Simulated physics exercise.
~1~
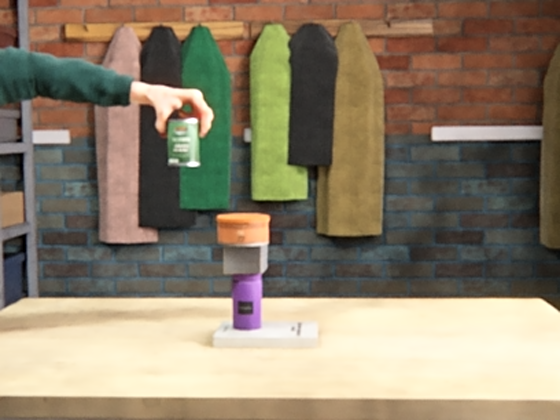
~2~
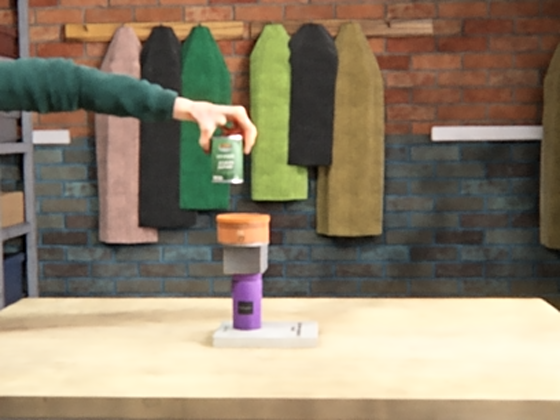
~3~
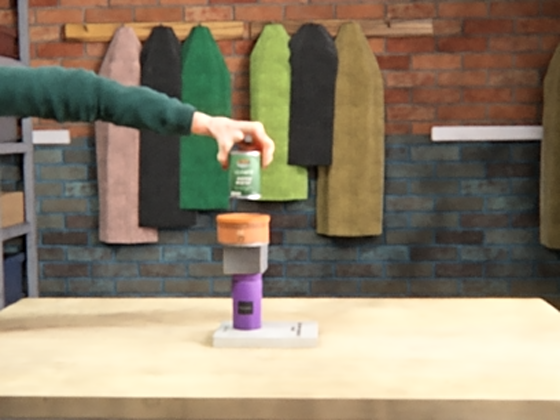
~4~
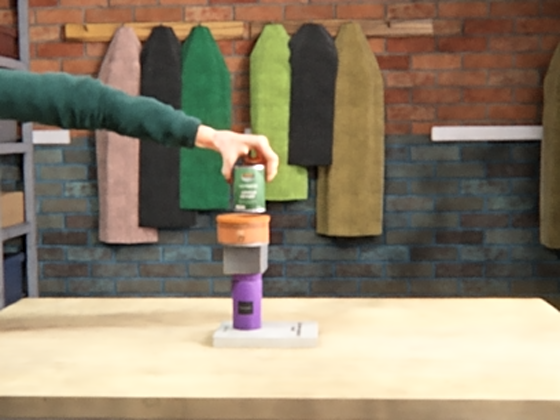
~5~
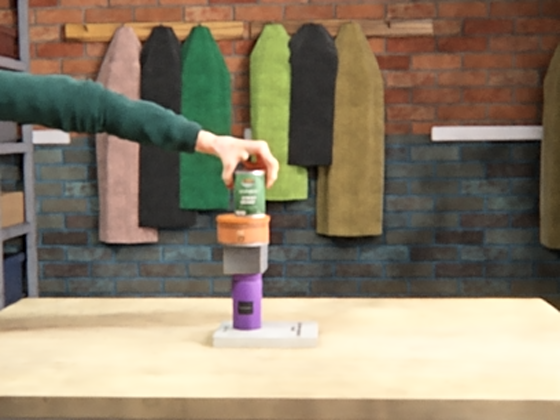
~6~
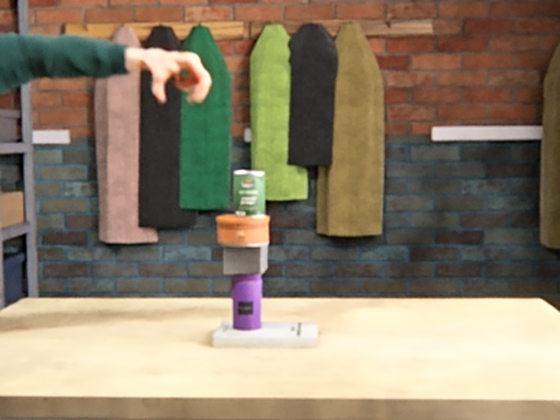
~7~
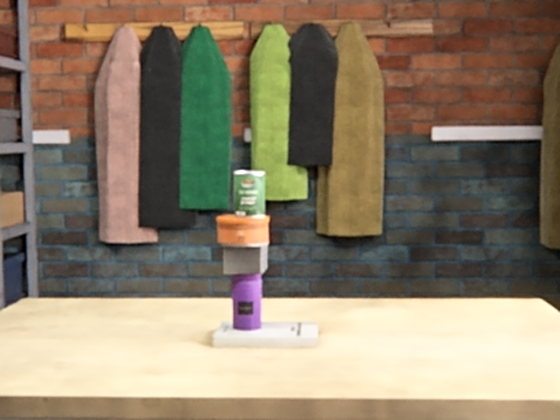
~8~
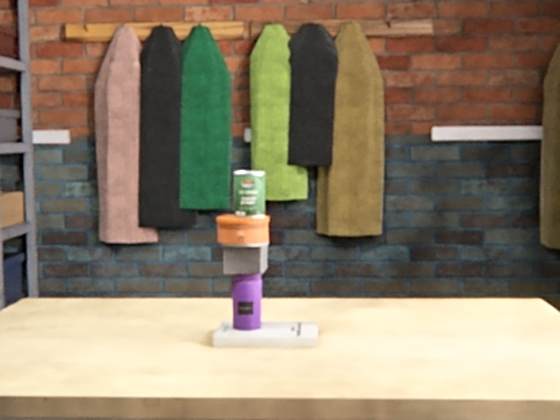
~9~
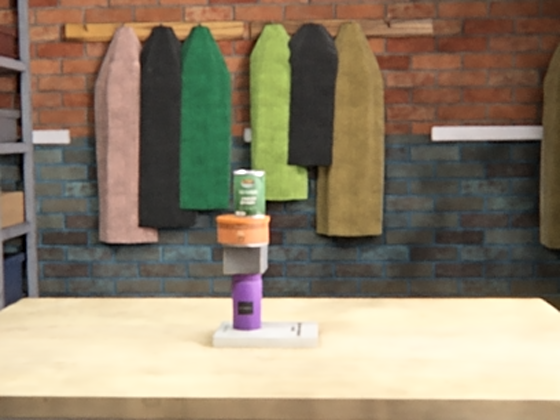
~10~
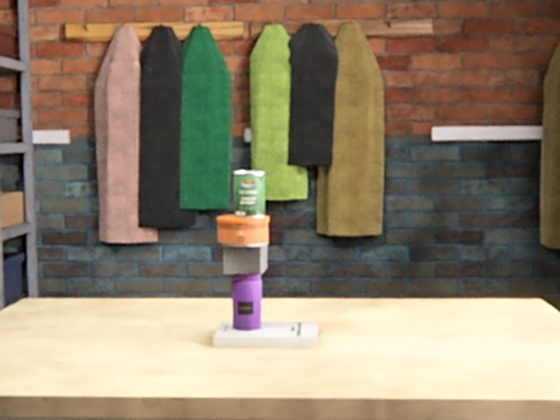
Hand lowering a green tin onto an orange tub atop a small tower, letting go and withdrawing left, the stack staying upright.
